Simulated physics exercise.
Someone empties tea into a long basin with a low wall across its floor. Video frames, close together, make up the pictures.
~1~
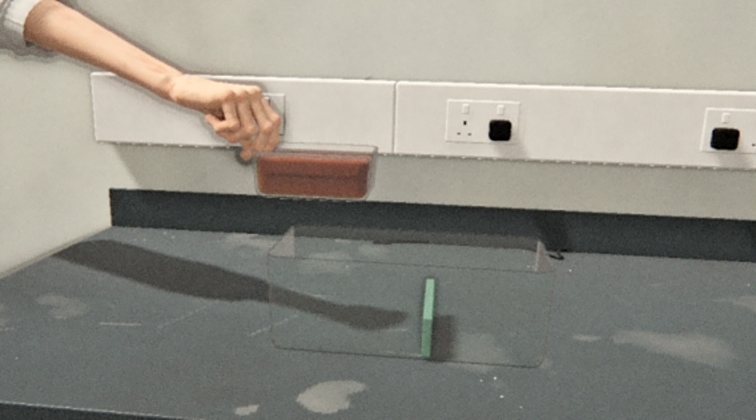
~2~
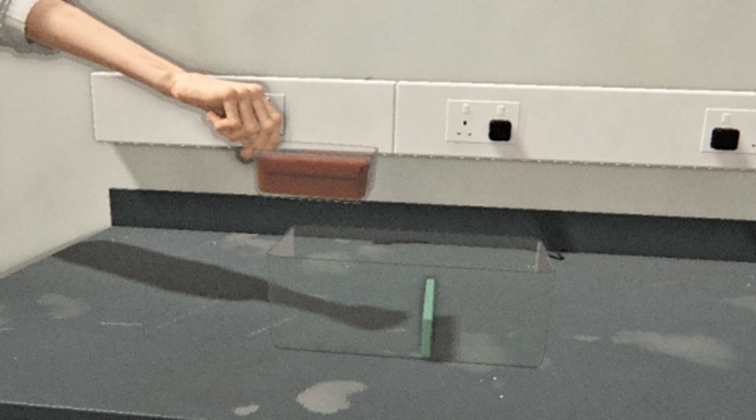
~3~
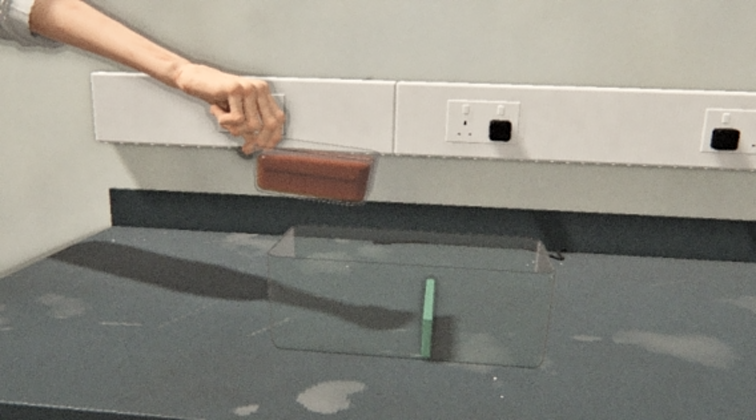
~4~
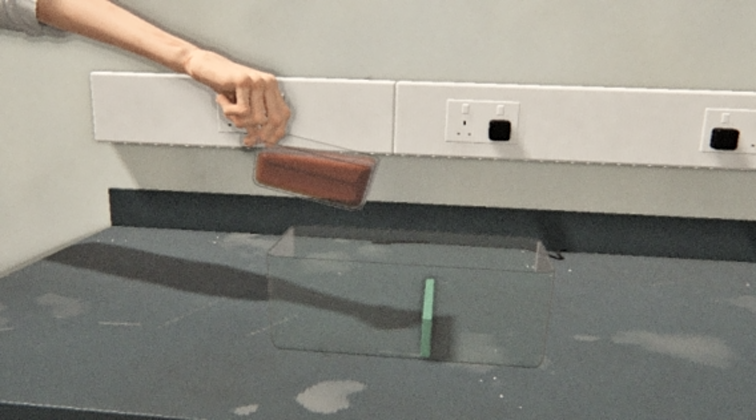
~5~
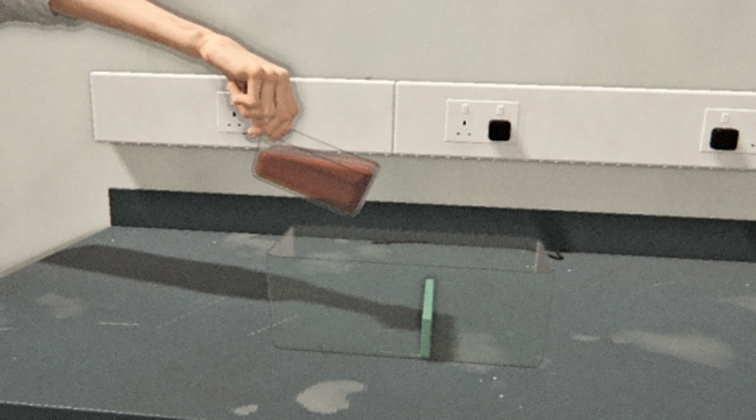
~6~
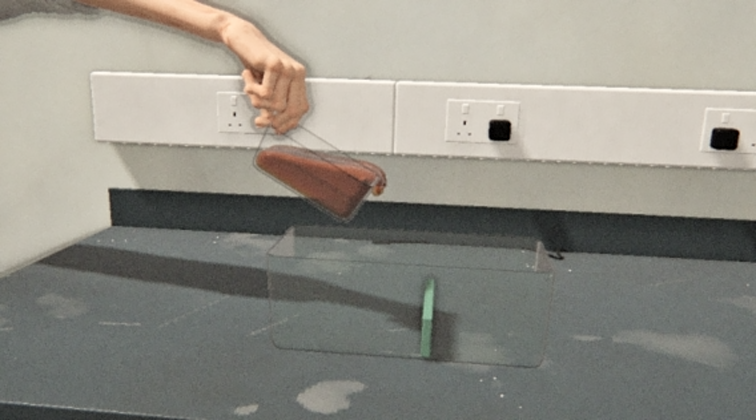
In this clip, a hand holds a clear container of reddish-brown tea above a long transparent basin with a low green wall inside, then gradually tilts it down to the right until a little tea passes over its edge.
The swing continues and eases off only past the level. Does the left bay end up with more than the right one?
Fullest on the left.
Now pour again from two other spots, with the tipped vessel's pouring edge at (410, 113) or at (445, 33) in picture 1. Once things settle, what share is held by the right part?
The first gives 75 %, the second 80 %.
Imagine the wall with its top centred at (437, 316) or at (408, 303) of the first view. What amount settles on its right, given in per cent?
Respectively 20 and 55 per cent, approximately.
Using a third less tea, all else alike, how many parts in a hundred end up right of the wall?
My estimate is about 0 percent.
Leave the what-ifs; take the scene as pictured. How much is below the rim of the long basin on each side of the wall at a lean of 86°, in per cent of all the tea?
Left 55 %, right 5 %.
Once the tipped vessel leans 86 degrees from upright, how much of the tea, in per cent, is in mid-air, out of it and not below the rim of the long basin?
I'd say some 25 per cent.
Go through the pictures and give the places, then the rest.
In the first picture, tilt 0°; pouring edge (375, 152); surface from (263, 153) to (373, 157); the long basin's rim runs from (281, 240) to (547, 255); the wall's top is at (429, 298).
In the second picture, tilt 1°; pouring edge (375, 154); surface from (264, 152) to (373, 158).
In the third picture, tilt 5°; pouring edge (376, 158); surface from (265, 150) to (375, 160).
In the fourth picture, tilt 12°; pouring edge (377, 164); surface from (265, 149) to (376, 162).
In the fifth picture, tilt 20°; pouring edge (377, 173); surface from (266, 149) to (376, 169); 3 per cent is over the edge.
In the sixth picture, tilt 30°; pouring edge (376, 183); surface from (266, 149) to (368, 171); 9 per cent is over the edge.
A moment on, the tilt is 86° and 13 per cent is still to pour, 56 is left of the wall and 7 right of it.
Next, the tilt is 99° and 3 per cent is still to pour, 86 is left of the wall and 8 right of it.
Then the tilt is 99° and 0 per cent is still to pour, 85 is left of the wall and 9 right of it.
Later the tilt is 99° and 0 per cent is still to pour, 85 is left of the wall and 9 right of it.
Finally, 85 per cent lies left of the wall, 9 right of it and 5 outside.
